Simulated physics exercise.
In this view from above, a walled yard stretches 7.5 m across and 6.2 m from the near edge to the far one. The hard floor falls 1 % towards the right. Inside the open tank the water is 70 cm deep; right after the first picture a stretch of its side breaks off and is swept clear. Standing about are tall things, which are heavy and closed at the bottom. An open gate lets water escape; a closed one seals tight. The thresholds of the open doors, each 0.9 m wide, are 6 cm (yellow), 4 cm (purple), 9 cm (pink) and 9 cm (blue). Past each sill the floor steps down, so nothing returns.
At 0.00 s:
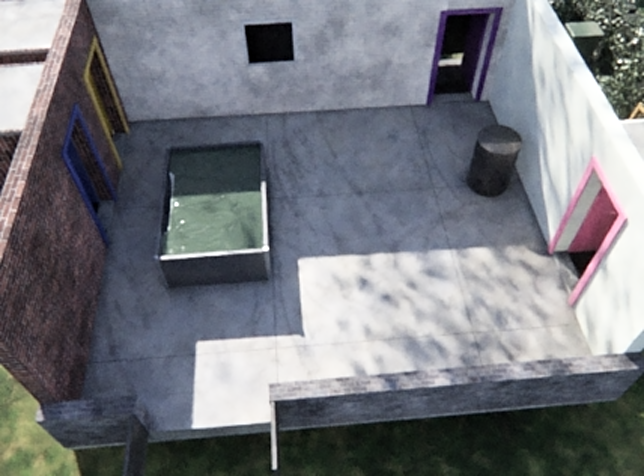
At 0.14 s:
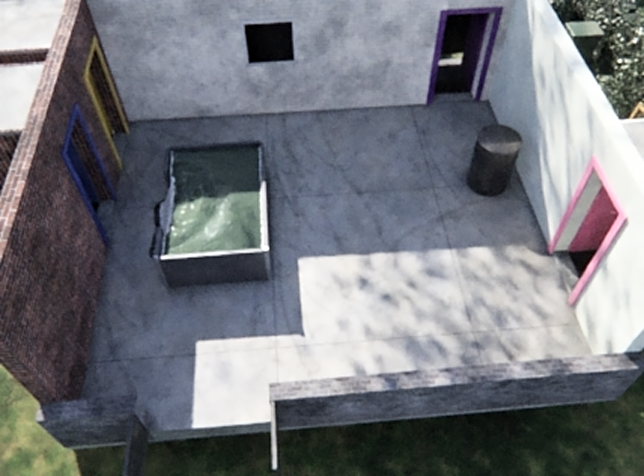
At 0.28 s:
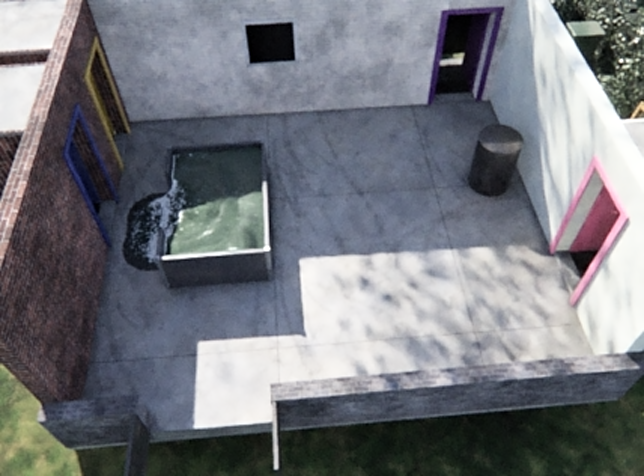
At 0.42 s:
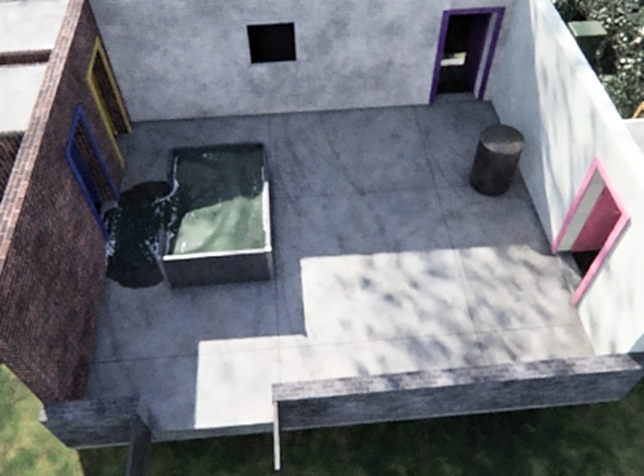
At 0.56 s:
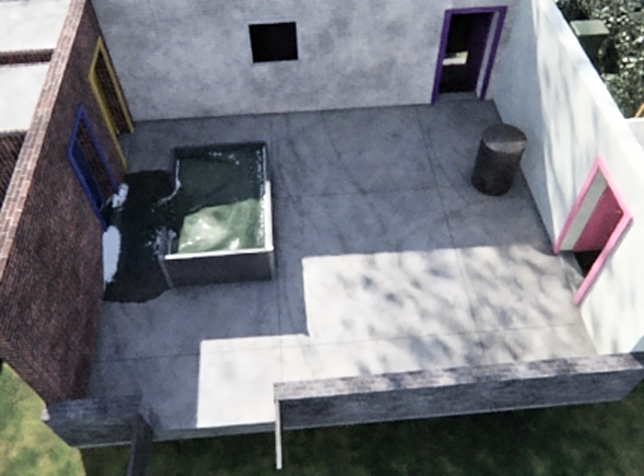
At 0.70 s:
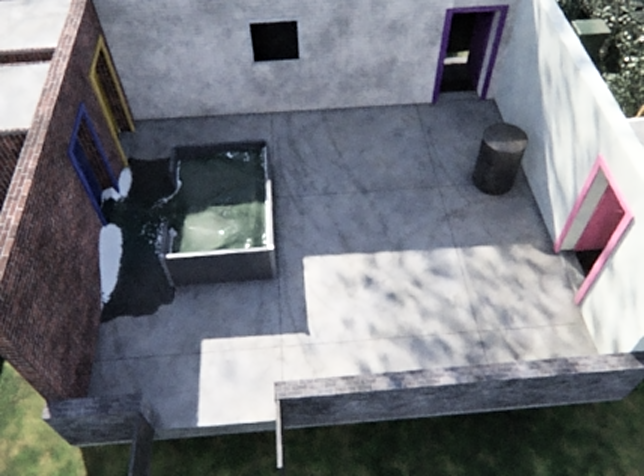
The video shows a walled yard from above, where the left side of an open tank breaks away and water pours onto the hard floor, spreading leftward to the brick wall and along it beside the blue doorway.
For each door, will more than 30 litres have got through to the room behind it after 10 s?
The yellow door never breaches the limit. The purple door never breaches the limit. The pink door never breaches the limit. The blue door breaches the limit.
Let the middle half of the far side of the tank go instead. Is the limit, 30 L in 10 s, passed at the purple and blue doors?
With respect to that limit, purple ends up outside it, blue ends up inside it.
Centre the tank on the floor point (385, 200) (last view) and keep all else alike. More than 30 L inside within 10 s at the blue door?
Against the limit, the blue door gets more than that.
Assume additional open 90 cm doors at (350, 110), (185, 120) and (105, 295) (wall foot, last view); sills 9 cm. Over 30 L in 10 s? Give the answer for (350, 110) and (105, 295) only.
Well, the first one ends up on the low side, the second one on the high side.
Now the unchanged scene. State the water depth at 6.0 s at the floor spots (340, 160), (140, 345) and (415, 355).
Depths in turn: Roughly 2, 3 and 3 centimetres.
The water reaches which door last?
Result: Pink door.
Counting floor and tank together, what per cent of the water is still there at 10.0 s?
That would be close to 60 per cent.
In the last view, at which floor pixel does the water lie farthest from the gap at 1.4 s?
Location: Approx. (85, 418) in the last view.
After 1.4 s water covers 15 % of the floor and is deepest (44 cm) near (114, 244); yellow door 6 cm at the sill, 0 L in, purple door not reached, pink door not reached, blue door 39 cm at the sill, 260 L in.
After 2.2 s water covers 20 % of the floor and is deepest (32 cm) near (117, 227); yellow door 7 cm at the sill, 0 L in, purple door not reached, pink door not reached, blue door 32 cm at the sill, 455 L in.
After 3.5 s water covers 30 % of the floor and is deepest (25 cm) near (116, 235); yellow door 6 cm at the sill, 1 L in, purple door not reached, pink door not reached, blue door 24 cm at the sill, 616 L in.
After 6.0 s water covers 65 % of the floor and is deepest (16 cm) near (116, 235); yellow door 7 cm at the sill, 7 L in, purple door 2 cm at the sill, 0 L in, pink door not reached, blue door 15 cm at the sill, 728 L in.
After 10.0 s water covers 85 % of the floor and is deepest (9 cm) near (555, 255); yellow door 4 cm at the sill, 12 L in, purple door 6 cm at the sill, 2 L in, pink door 6 cm at the sill, 0 L in, blue door 7 cm at the sill, 747 L in.
